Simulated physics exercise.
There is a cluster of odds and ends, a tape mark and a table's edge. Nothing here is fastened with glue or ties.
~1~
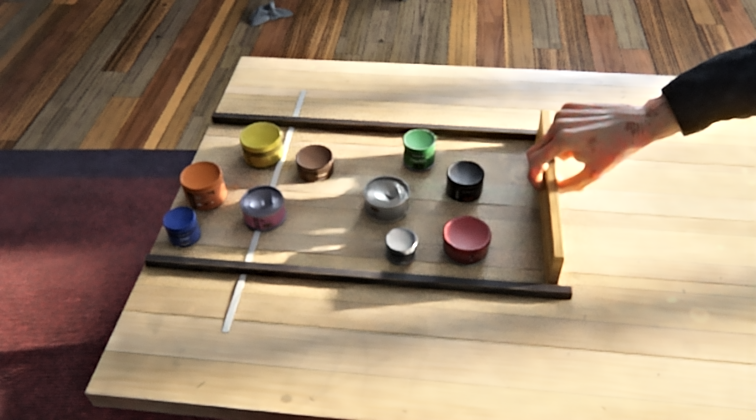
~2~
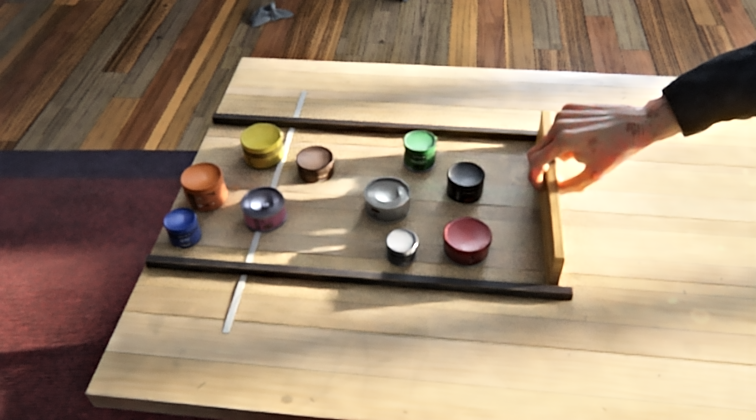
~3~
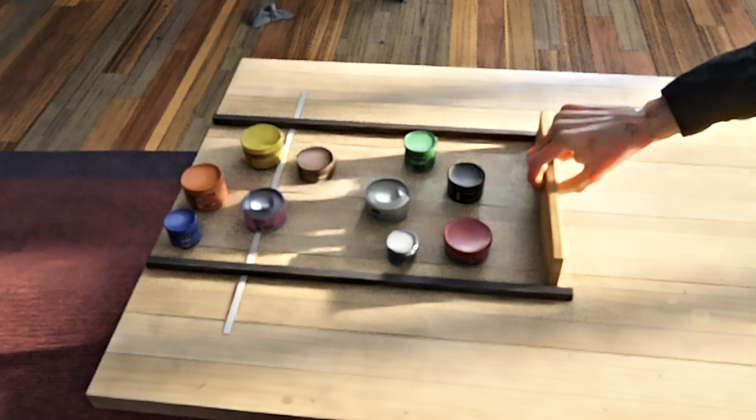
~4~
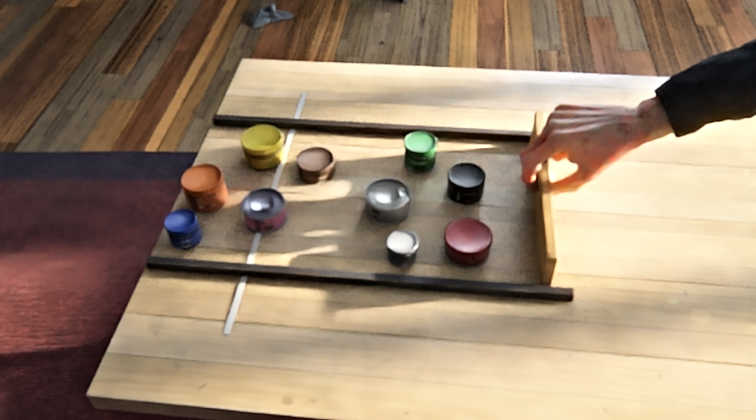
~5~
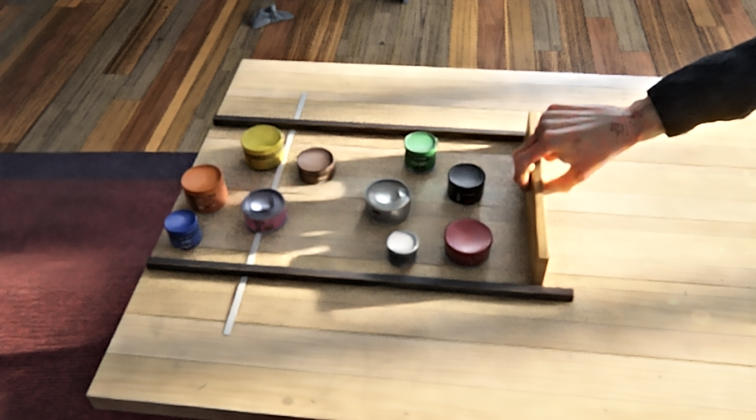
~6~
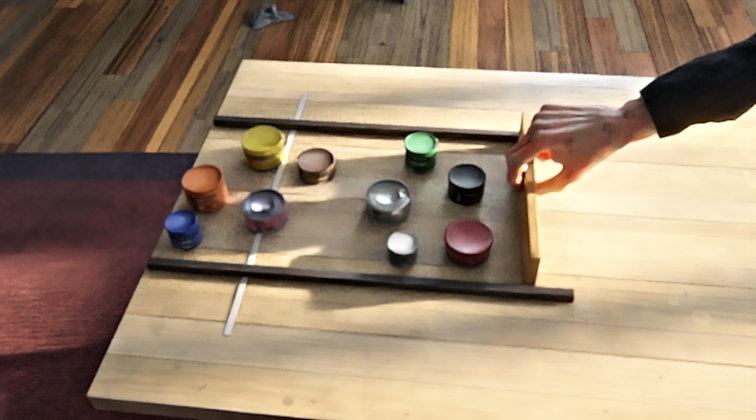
A hand slides an upright wooden board slightly left toward a cluster of motionless colourful tubs.
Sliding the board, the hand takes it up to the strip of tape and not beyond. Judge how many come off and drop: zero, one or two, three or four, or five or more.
Looks like the tally of pieces that topple off is zero there.
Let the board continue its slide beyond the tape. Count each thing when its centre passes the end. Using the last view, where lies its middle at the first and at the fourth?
Around (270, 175); afterwards around (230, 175).
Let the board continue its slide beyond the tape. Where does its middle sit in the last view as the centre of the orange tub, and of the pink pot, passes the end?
Approx. (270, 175) / approx. (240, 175) for the other.
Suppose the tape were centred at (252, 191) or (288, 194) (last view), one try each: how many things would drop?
Counts: 2, 0.
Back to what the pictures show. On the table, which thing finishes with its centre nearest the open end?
The one you want is the orange tub.
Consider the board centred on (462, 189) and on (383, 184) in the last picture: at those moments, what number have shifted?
I get 3 at the one place and 5 at the other.
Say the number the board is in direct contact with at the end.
At rest, 5 are in contact.
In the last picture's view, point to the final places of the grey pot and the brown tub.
First at (235, 250); second at (238, 149).
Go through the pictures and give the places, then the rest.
The first picture shows blue tub (182, 227); orange tub (204, 186); yellow tub (262, 145); board (548, 192); tape (271, 190).
The second picture shows orange tub (204, 187); red pot (467, 242).
The third picture shows yellow tub (263, 147); green tin (420, 152).
The fourth picture shows blue tub (184, 230); board (542, 193).
The fifth picture shows orange tub (205, 189); grey pot (402, 249).
The sixth picture shows blue tub (184, 231); orange tub (205, 189); yellow tub (264, 149); board (528, 193); tape (273, 193).
Soon after, none off yet; blue tub at rest near (184, 231); orange tub at rest near (205, 189); yellow tub at rest near (264, 149).
Then, none off yet; blue tub at rest near (184, 231); orange tub at rest near (205, 189); yellow tub moved a little near (244, 142).
At rest, the number that fall off is zero.
